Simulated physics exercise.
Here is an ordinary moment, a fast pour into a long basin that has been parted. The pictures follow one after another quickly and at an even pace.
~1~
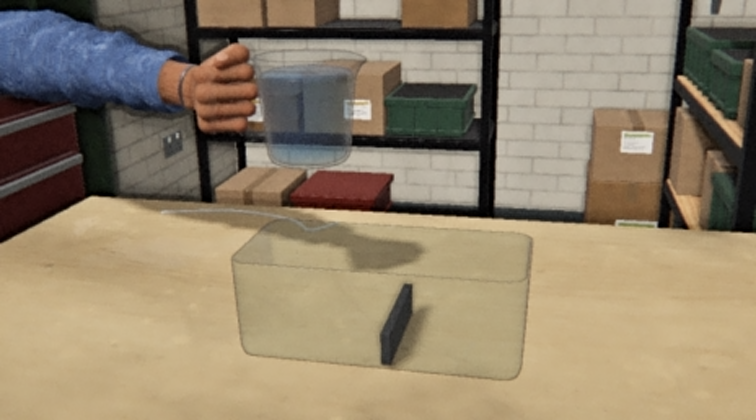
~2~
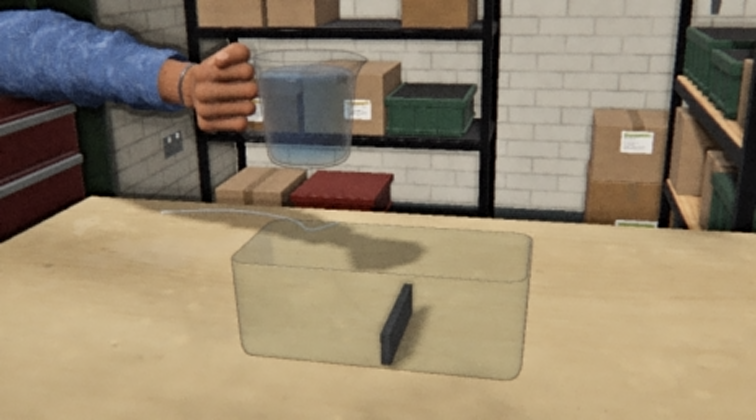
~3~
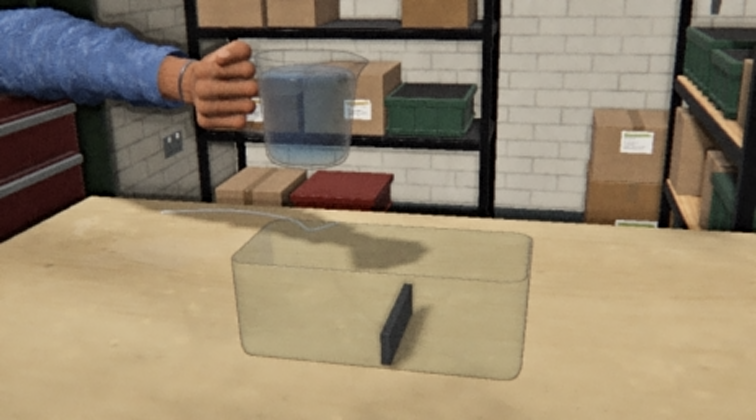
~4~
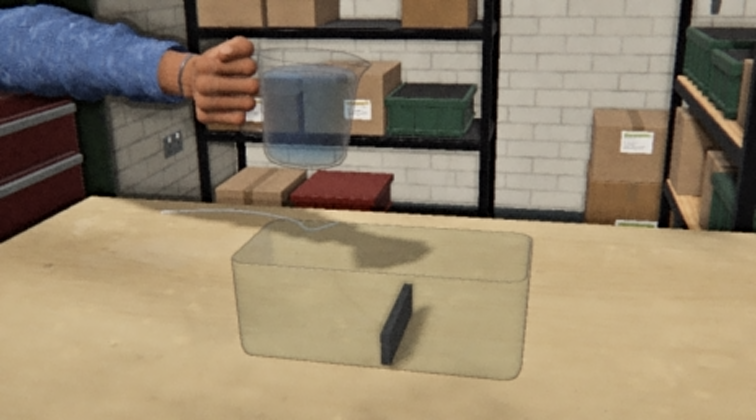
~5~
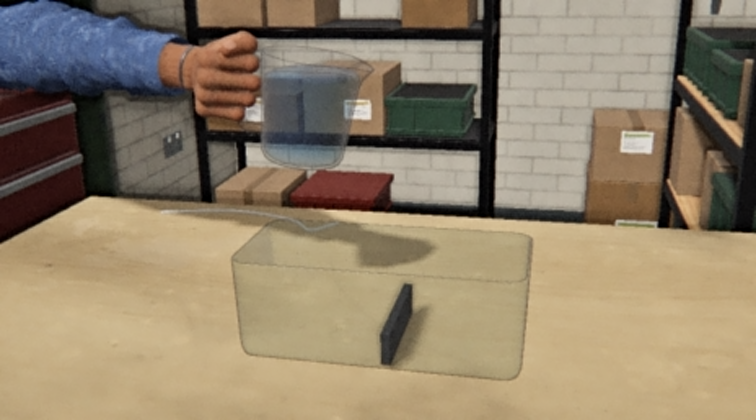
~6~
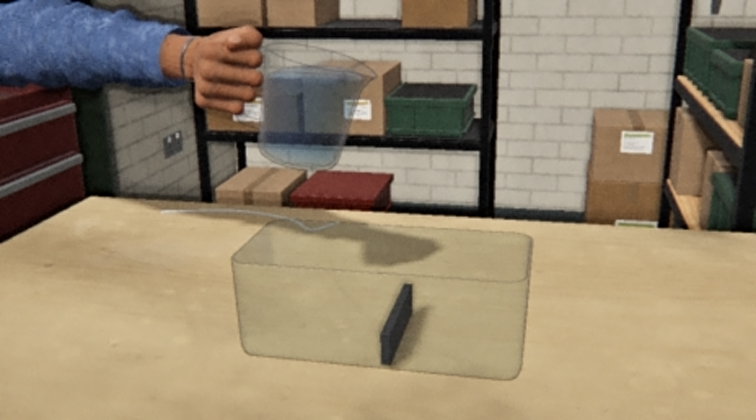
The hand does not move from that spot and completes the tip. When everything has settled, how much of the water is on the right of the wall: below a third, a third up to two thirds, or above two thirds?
The share right of the wall is going to go past two thirds.
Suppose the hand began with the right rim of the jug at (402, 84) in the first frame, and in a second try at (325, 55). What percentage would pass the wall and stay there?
Near 90 per cent for the first start, near 50 per cent for the second.
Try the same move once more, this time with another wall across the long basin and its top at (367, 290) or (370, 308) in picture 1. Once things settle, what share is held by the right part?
About 95 % and 95 %.
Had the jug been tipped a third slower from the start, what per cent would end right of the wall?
Roughly 90 percent.
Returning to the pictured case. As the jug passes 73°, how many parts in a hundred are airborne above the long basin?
20 %.
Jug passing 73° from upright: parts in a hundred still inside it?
Near 70 percent is still in there.
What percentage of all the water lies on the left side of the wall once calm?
Roughly 10 %.
A moment on, the jug is tipped part way and 71 per cent is still to pour, 0 is left of the wall and 7 right of it.
Next, the jug is tipped right over and 15 per cent is still to pour, 2 is left of the wall and 63 right of it.
Then the jug is tipped right over and 0 per cent is still to pour, 8 is left of the wall and 89 right of it.
Later the jug is tipped right over and 0 per cent is still to pour, 9 is left of the wall and 89 right of it.
Finally, 9 per cent lies left of the wall, 89 right of it and 1 outside.
